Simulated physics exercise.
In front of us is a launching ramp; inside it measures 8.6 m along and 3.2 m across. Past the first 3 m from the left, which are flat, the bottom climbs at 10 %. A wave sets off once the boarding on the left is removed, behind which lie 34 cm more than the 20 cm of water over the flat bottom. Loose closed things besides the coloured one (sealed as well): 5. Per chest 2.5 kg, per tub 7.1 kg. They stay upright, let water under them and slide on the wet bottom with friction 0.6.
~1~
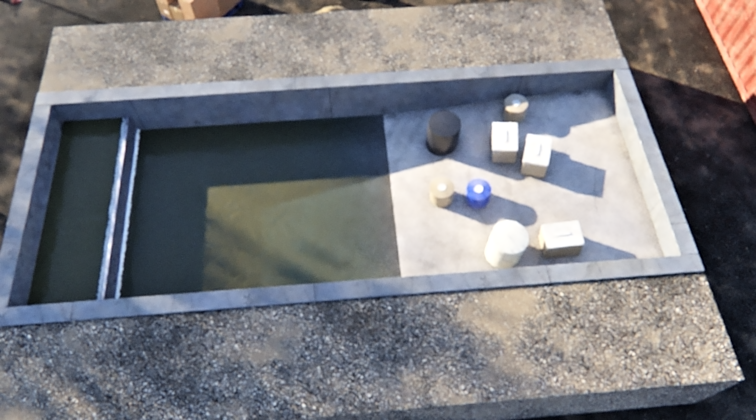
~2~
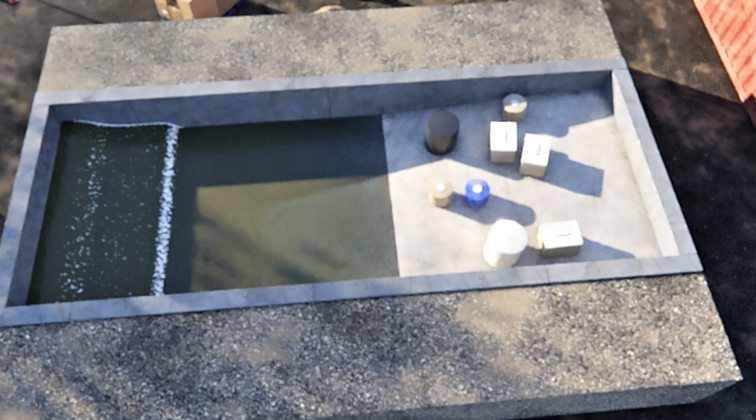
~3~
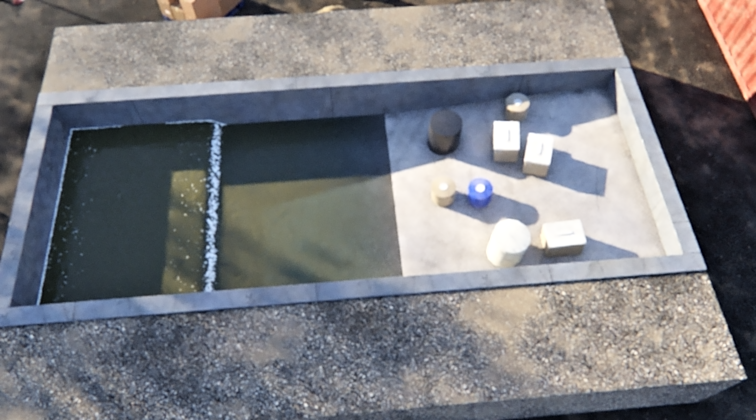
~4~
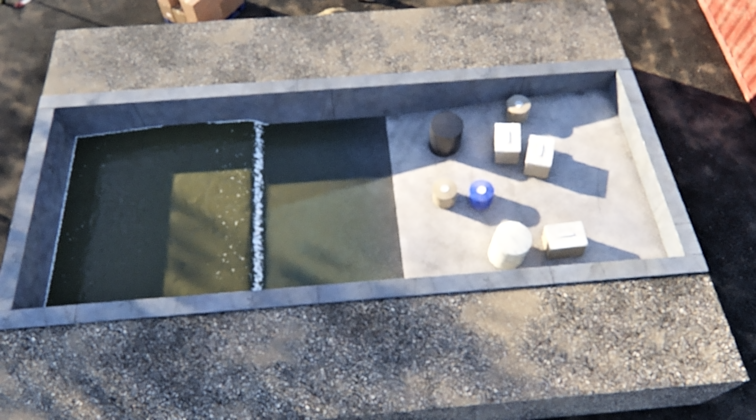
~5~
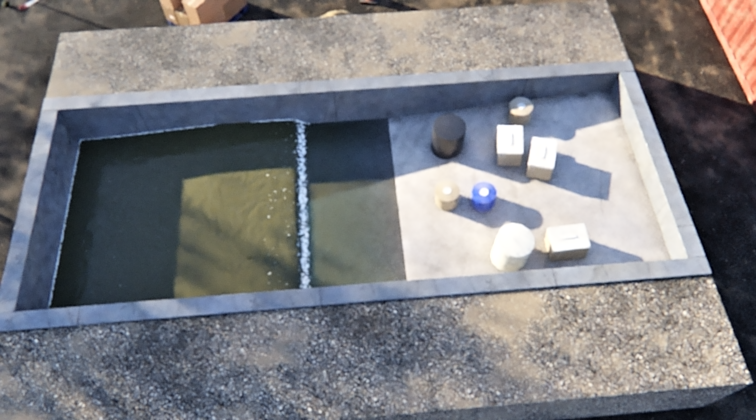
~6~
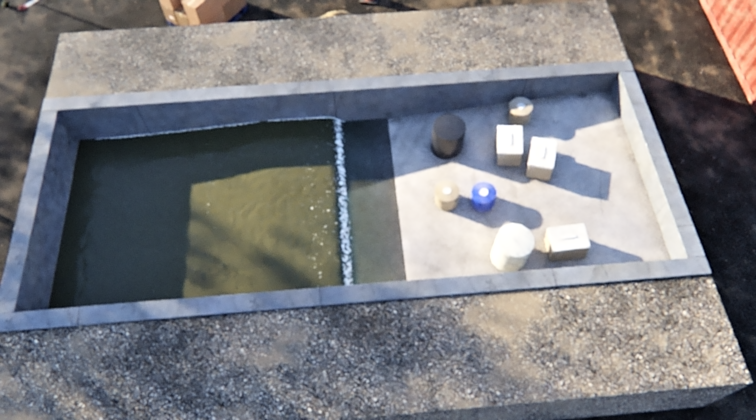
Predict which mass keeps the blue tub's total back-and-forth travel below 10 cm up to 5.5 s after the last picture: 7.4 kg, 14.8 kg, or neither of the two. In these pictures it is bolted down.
I predict 14.8 kg, not 7.4 kg, does it.
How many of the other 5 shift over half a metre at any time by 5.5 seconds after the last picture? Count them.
The tally stands at 4.
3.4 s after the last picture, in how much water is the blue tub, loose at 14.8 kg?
Close to 5 cm deep.
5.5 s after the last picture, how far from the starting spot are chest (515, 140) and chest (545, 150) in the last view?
Net displacement, in order: 50 cm; 80 cm.
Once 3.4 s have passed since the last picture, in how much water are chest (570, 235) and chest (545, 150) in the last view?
First roughly 3 cm, second roughly 2 cm.
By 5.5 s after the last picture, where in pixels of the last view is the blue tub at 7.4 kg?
About (511, 183).
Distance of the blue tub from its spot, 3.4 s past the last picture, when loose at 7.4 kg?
Roughly 40 cm.
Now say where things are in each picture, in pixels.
The blue tub at (481, 189), on the bottom; water covers 15.7 m2; 0 of 6 have shifted, in the first frame.
The blue tub at (480, 189), on the bottom; water covers 15.7 m2; 0 of 6 have shifted, in the second frame.
The blue tub at (483, 188), on the bottom; water covers 15.7 m2; 0 of 6 have shifted, in the third frame.
The blue tub at (484, 190), on the bottom; 15.7 m2 under water; 0 of 6 have shifted, in the fourth frame.
The blue tub at (486, 192), on the bottom; 15.7 m2 under water; 0 of 6 have shifted, in the fifth frame.
The blue tub at (486, 192), on the bottom; 15.7 m2 under water; 0 of 6 have shifted, in the sixth frame.
Then, 0.6 s after the last picture the blue tub would be 0 cm from its start with 7.4 kg and 0 cm from its start with 14.8 kg; 0 cm of water round it then.
Then, 1.6 s after the last picture the blue tub would be 13 cm from its start with 7.4 kg and 1 cm from its start with 14.8 kg; 7 cm of water round it then.
Then, 3.4 s after the last picture the blue tub would be 42 cm from its start with 7.4 kg and 1 cm from its start with 14.8 kg; 5 cm of water round it then.
Then, 5.5 s after the last picture the blue tub would be 39 cm from its start with 7.4 kg and 1 cm from its start with 14.8 kg; 3 cm of water round it then.
